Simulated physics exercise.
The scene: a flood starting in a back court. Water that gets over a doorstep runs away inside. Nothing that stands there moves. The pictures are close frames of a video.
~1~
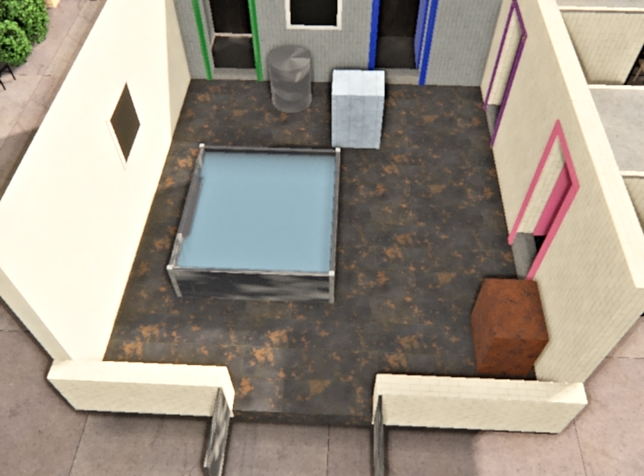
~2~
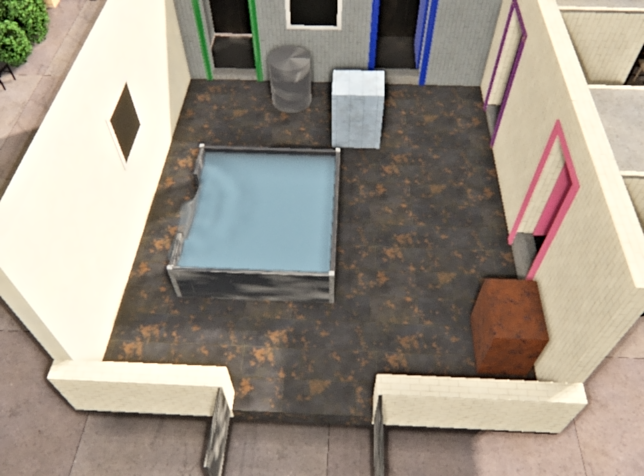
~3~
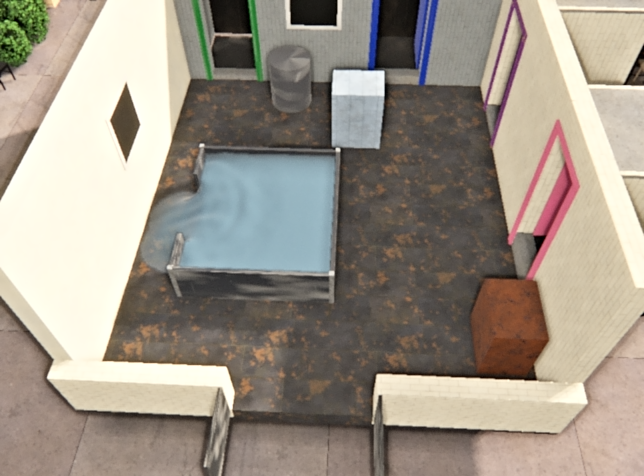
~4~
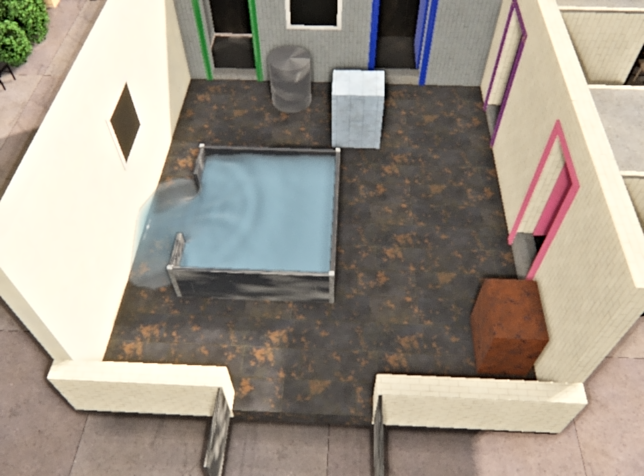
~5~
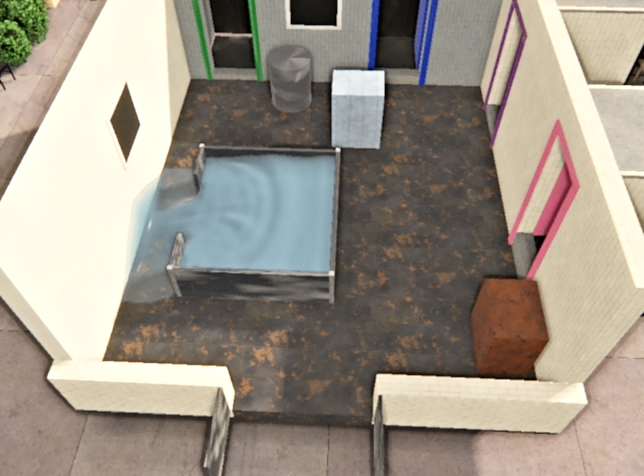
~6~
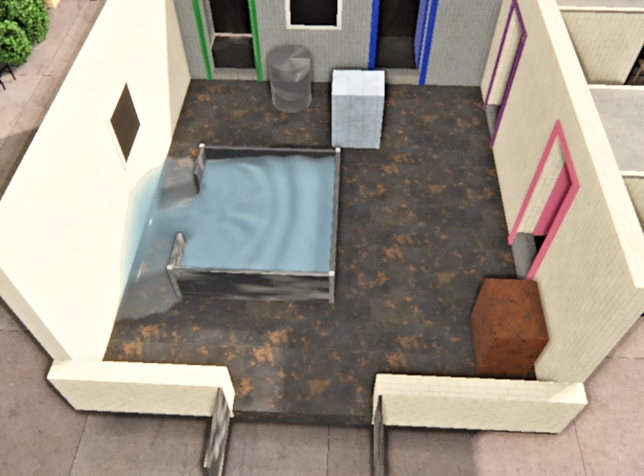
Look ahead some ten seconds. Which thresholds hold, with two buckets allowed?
In the end: The pink door stays under that; the blue door stays under that; the purple door stays under that; the green door takes more than that.
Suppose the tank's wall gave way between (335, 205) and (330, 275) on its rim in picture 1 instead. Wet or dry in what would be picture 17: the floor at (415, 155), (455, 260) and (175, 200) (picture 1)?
One after the other: Dry, under water, dry.
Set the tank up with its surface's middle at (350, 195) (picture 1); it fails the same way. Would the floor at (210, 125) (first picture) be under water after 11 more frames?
Answer: Flooded.
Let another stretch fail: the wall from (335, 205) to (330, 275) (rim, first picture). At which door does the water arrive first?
First comes the pink one.
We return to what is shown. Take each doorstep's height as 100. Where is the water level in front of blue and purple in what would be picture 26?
Near 10 and 0 in a hundred.
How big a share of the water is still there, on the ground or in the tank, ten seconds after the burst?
Roughly 88 per cent.
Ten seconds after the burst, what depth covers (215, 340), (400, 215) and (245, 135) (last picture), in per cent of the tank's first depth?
In that order: 8, 10 and 10 per cent.
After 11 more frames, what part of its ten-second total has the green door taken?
I make it 5 per cent.
A moment on, water covers 20 % of the floor; the pink door not reached, the blue door not reached, the purple door not reached, the green door not reached.
Next, water covers 35 % of the floor; the pink door not reached, the blue door not reached, the purple door not reached, the green door under two buckets in.
Then, water covers 55 % of the floor; the pink door not reached, the blue door wet at the sill, nothing in, the purple door not reached, the green door far over two buckets in.
Later, water covers 80 % of the floor; the pink door wet at the sill, nothing in, the blue door wet at the sill, nothing in, the purple door wet at the sill, nothing in, the green door far over two buckets in.
In the end, water covers 95 % of the floor; the pink door wet at the sill, nothing in, the blue door wet at the sill, nothing in, the purple door wet at the sill, nothing in, the green door far over two buckets in.
